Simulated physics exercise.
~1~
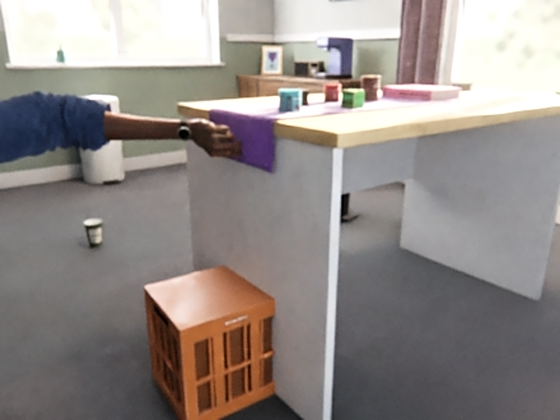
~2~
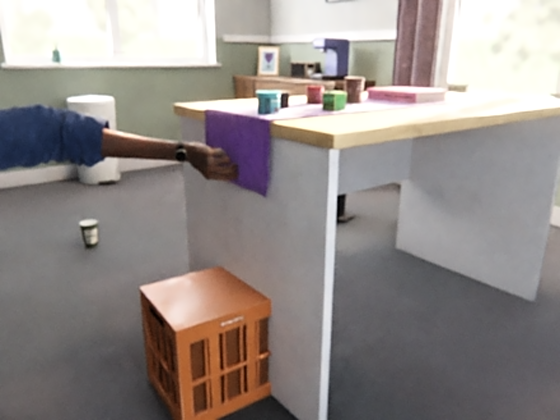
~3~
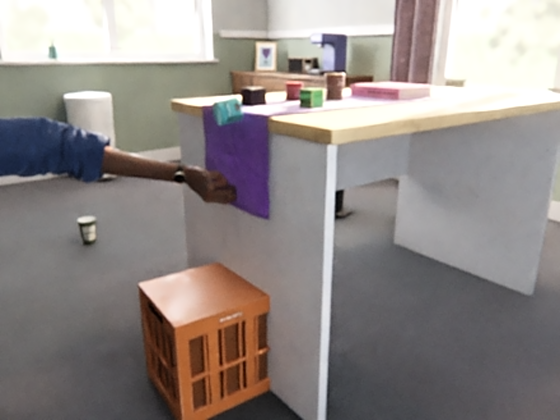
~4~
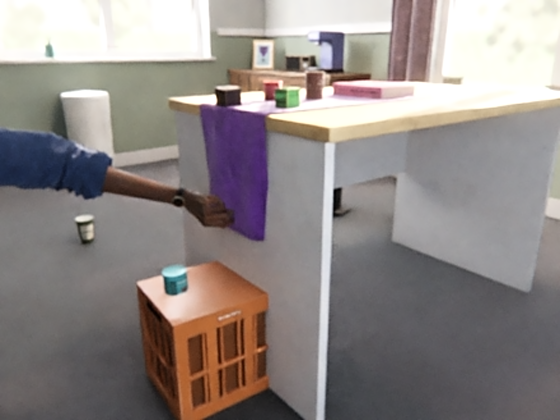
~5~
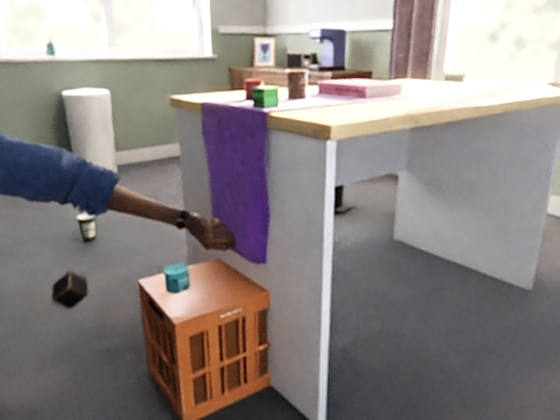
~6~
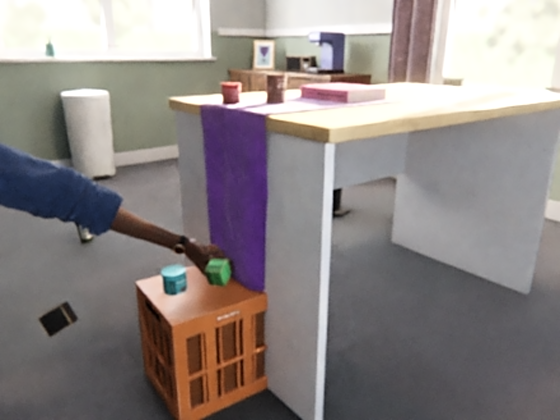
A purple scarf laid over a desk is drawn slowly down its end by a hand, carrying small pots and cubes toward the edge; a turquoise pot drops onto the orange crate, a black cube falls to the floor, and a green cube tumbles to the crate beside the hand.
